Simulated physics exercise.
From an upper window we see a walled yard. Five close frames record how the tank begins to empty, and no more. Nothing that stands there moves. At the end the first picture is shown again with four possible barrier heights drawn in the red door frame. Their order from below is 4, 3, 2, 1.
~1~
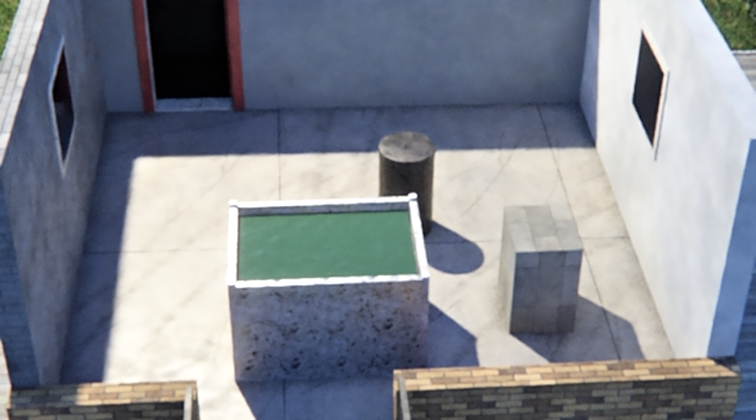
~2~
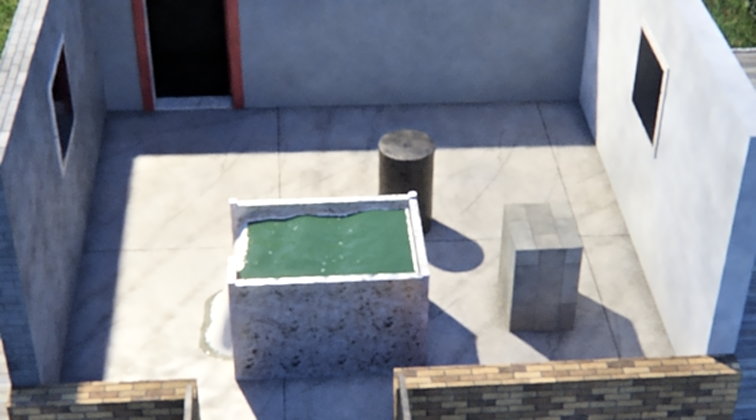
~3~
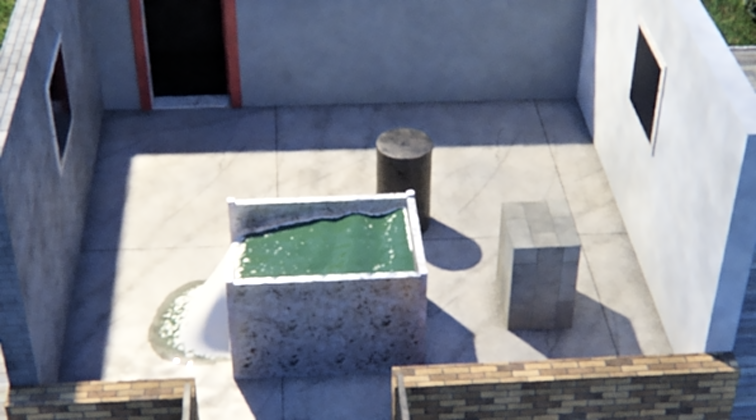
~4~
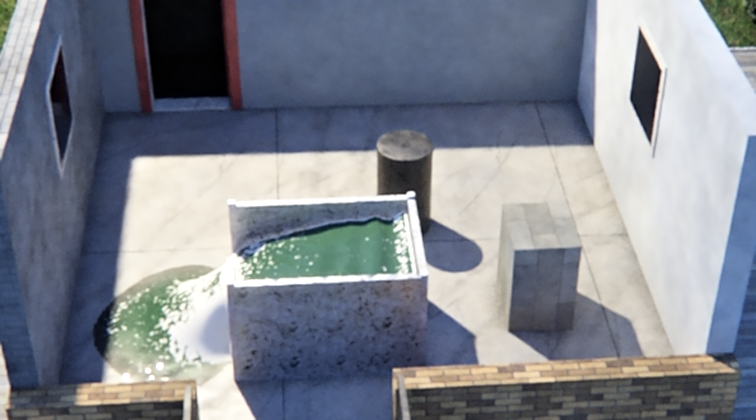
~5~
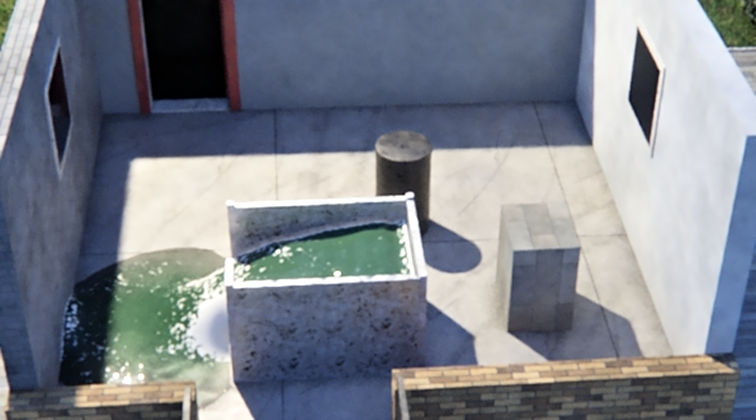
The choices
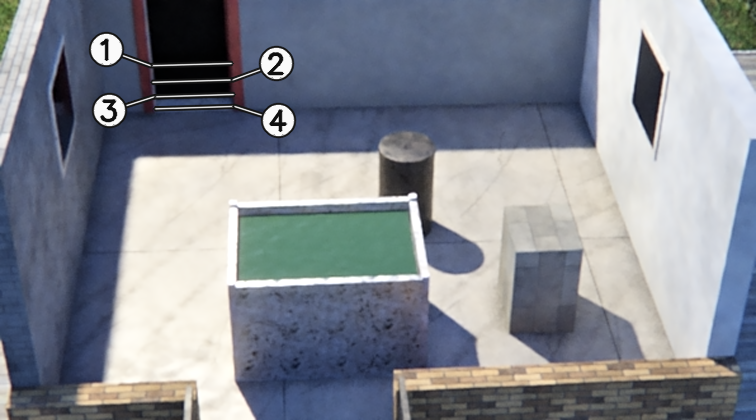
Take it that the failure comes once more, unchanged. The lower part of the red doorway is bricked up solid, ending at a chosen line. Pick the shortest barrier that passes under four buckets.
Use mark 3.
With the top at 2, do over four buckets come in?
No, that is safe.
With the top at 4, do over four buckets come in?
Yes, that goes wrong.
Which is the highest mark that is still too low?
Here it is mark 4.
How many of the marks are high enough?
Three of them.
On the marked copy, 1 at (191, 64); 2 at (192, 81); 3 at (193, 95); 4 at (194, 107); from the bottom up 4, 3, 2, 1.
With 1, nothing gets over.
With 2, nothing gets over.
With 3, a bucket or two gets in.
With 4, some 25 bucketfuls get in.
